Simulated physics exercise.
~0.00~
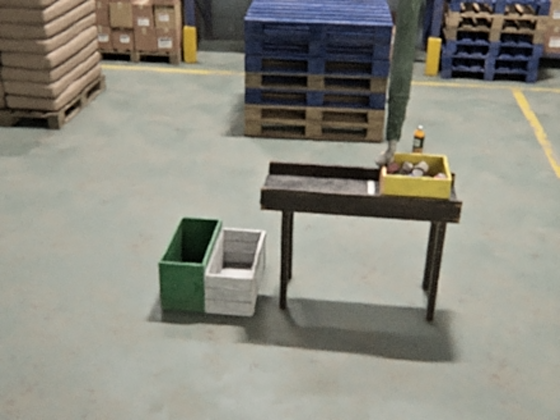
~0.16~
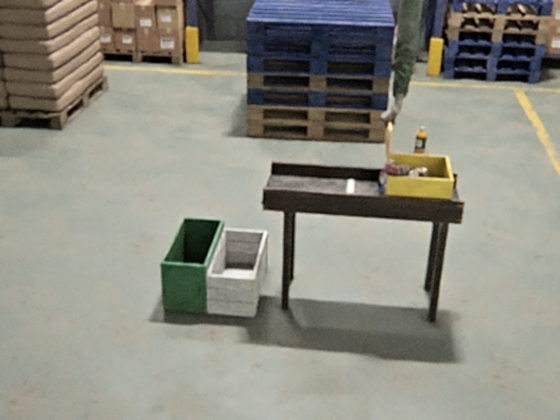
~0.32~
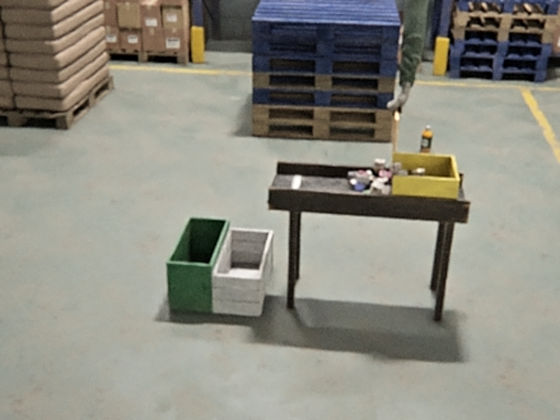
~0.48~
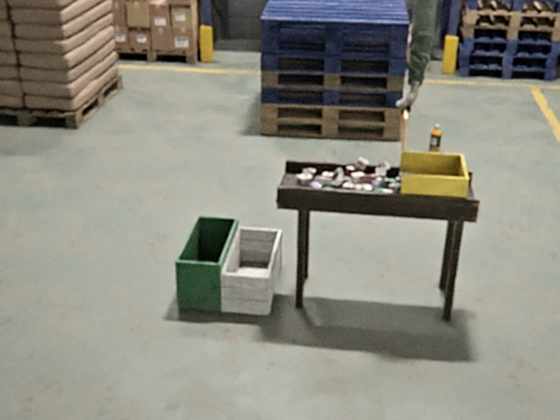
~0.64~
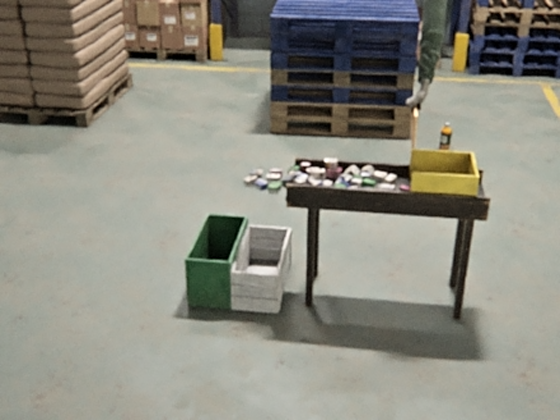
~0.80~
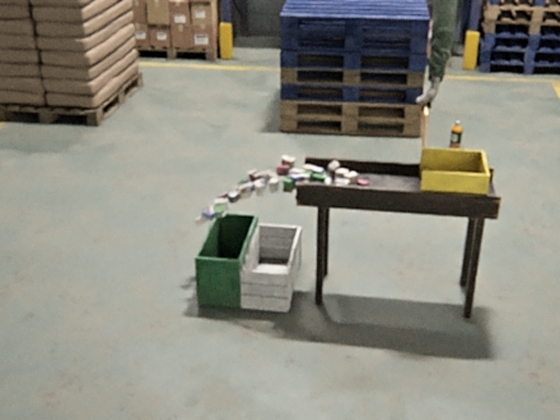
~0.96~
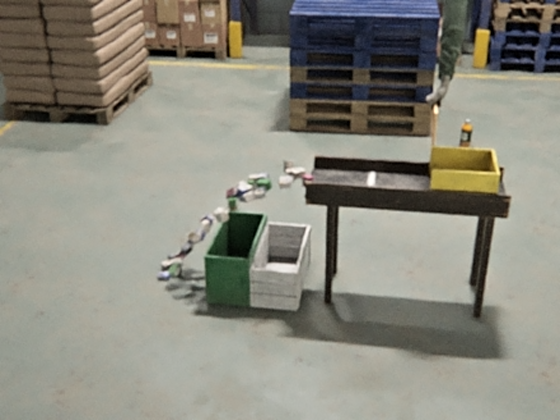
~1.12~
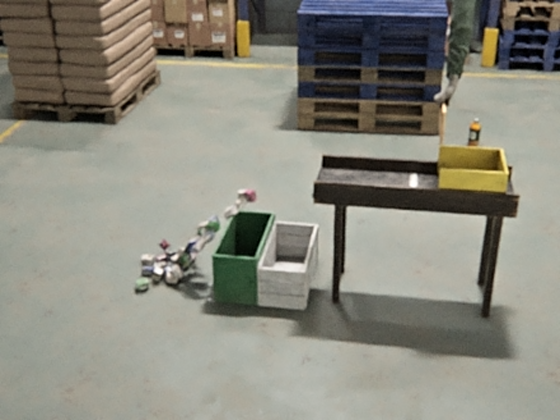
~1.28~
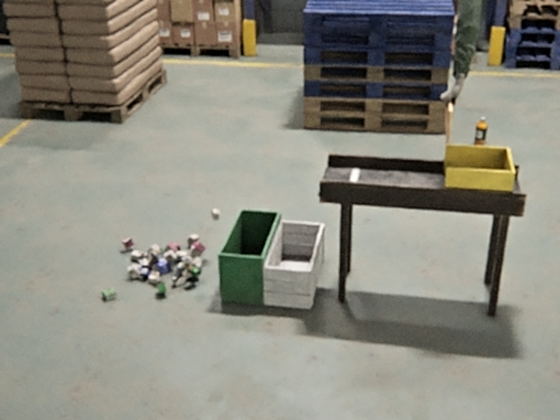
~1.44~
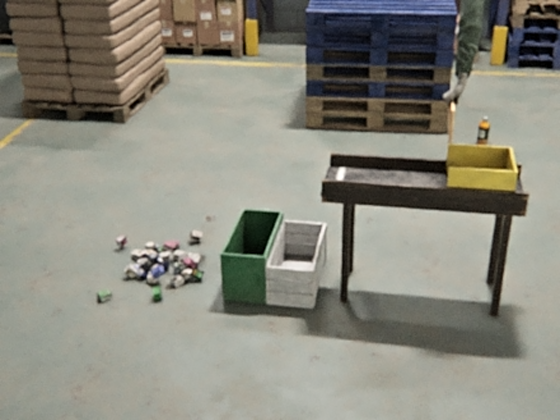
A hand lifts the gate, and small cartons fly left past both boxes onto the floor.
